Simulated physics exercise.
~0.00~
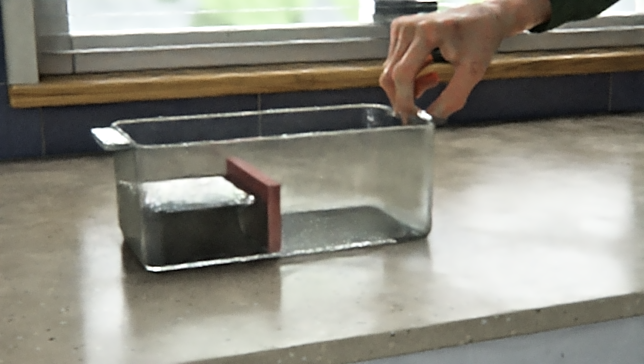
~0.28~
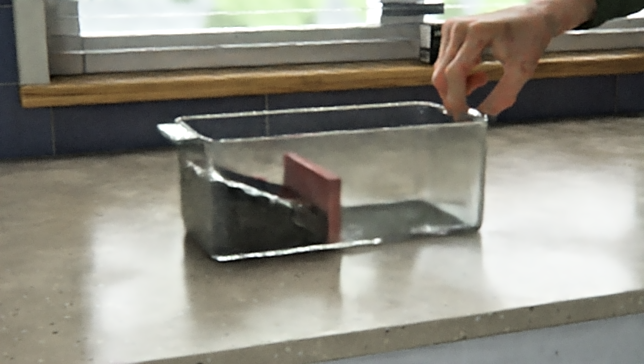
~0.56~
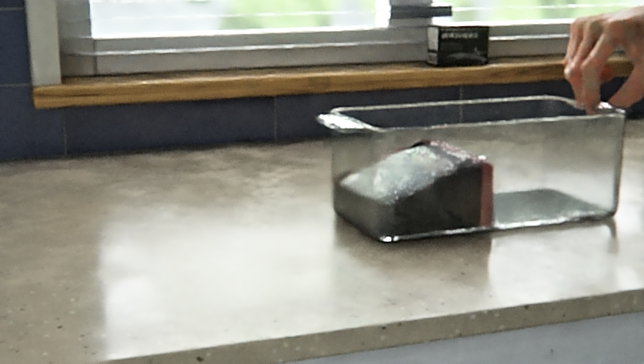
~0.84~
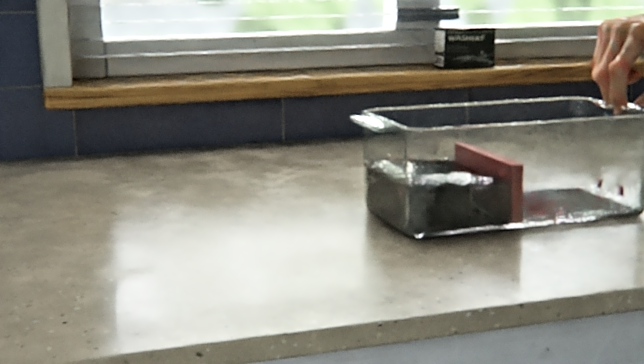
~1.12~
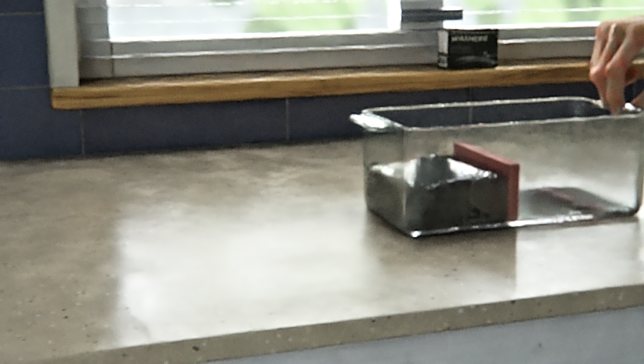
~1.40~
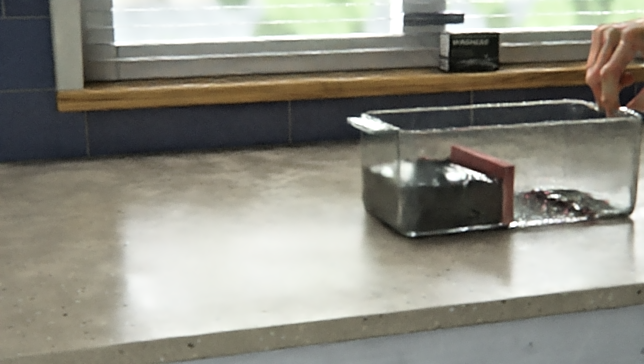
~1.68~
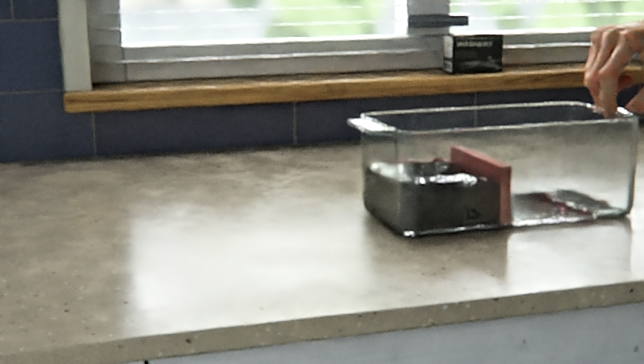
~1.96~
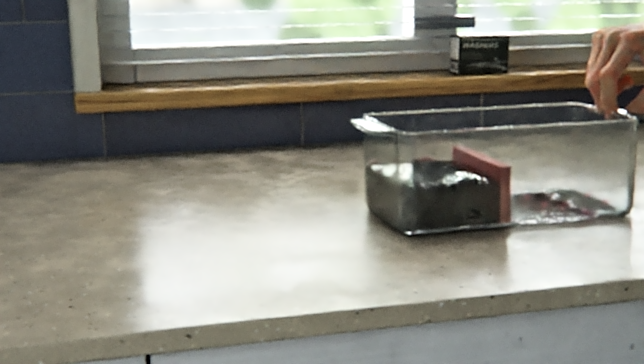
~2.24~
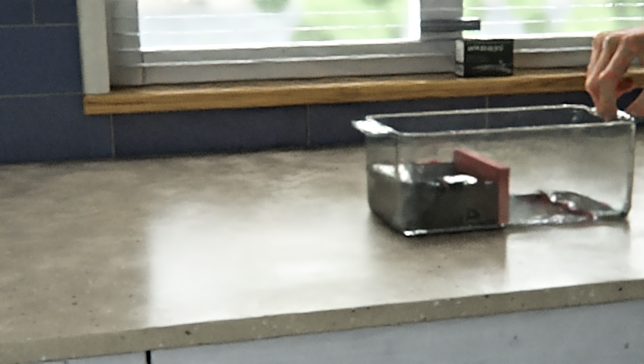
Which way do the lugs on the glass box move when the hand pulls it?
The lugs move to the right along with the box.
